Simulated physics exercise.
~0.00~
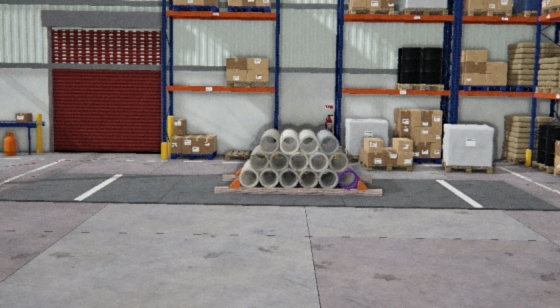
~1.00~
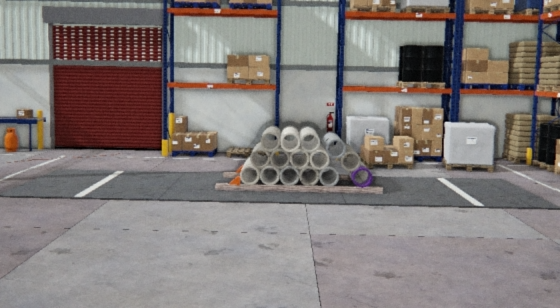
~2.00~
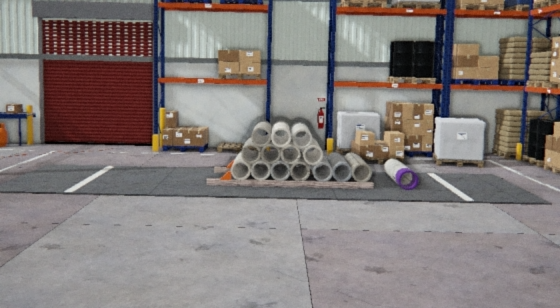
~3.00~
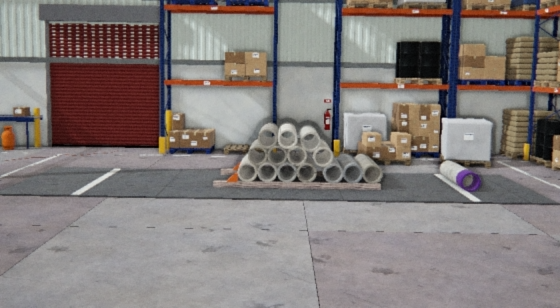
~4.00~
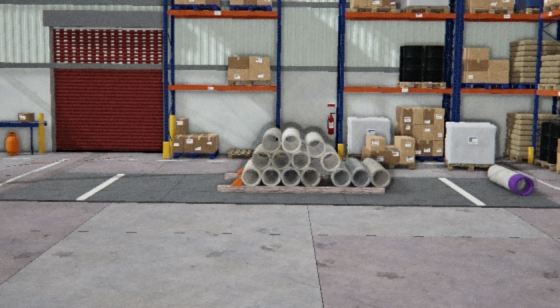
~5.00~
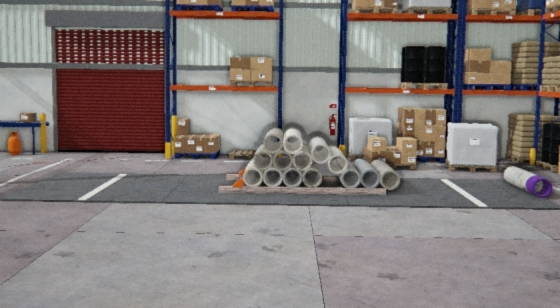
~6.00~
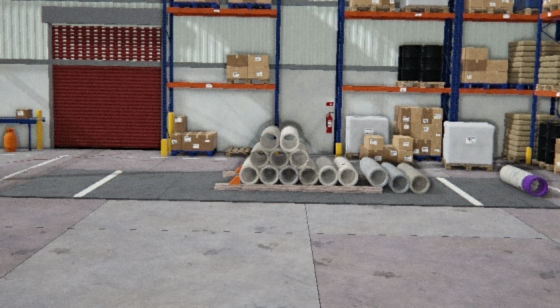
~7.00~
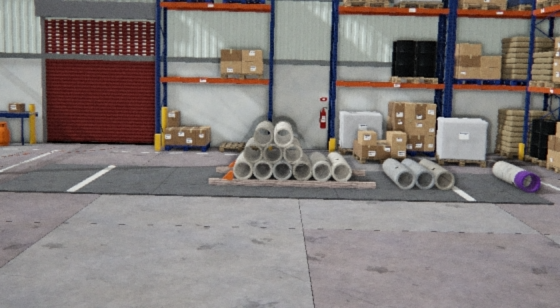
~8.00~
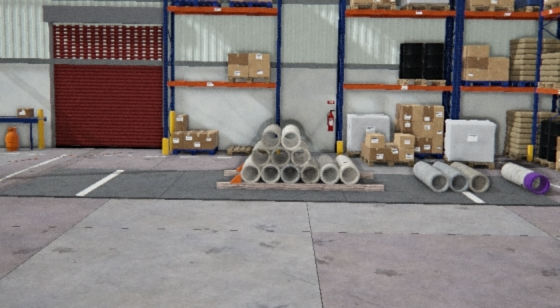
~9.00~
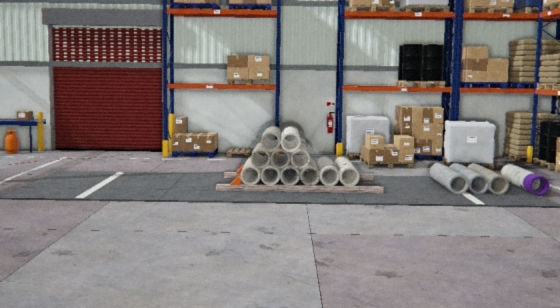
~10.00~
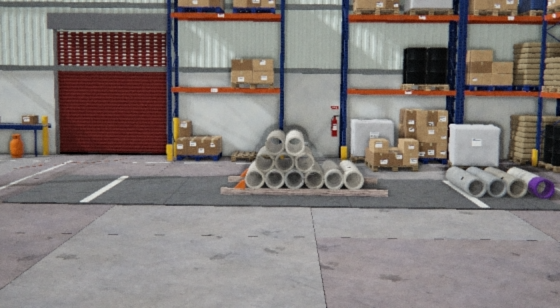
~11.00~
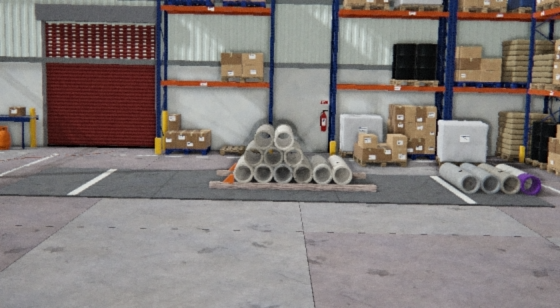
A purple-rimmed pipe sits at the lower right of a pyramid of grey concrete pipes stacked on timbers in a warehouse, seen from the front by a slightly swaying camera. Behind are a red shutter at left and blue and orange racks holding boxes. The purple pipe rolls right off the timbers and crosses the white line, turning askew before stopping. The stack slumps, and three grey pipes roll out after it. They come to rest beside it in a row past the right line, while the remaining pipes stay piled on the timbers.
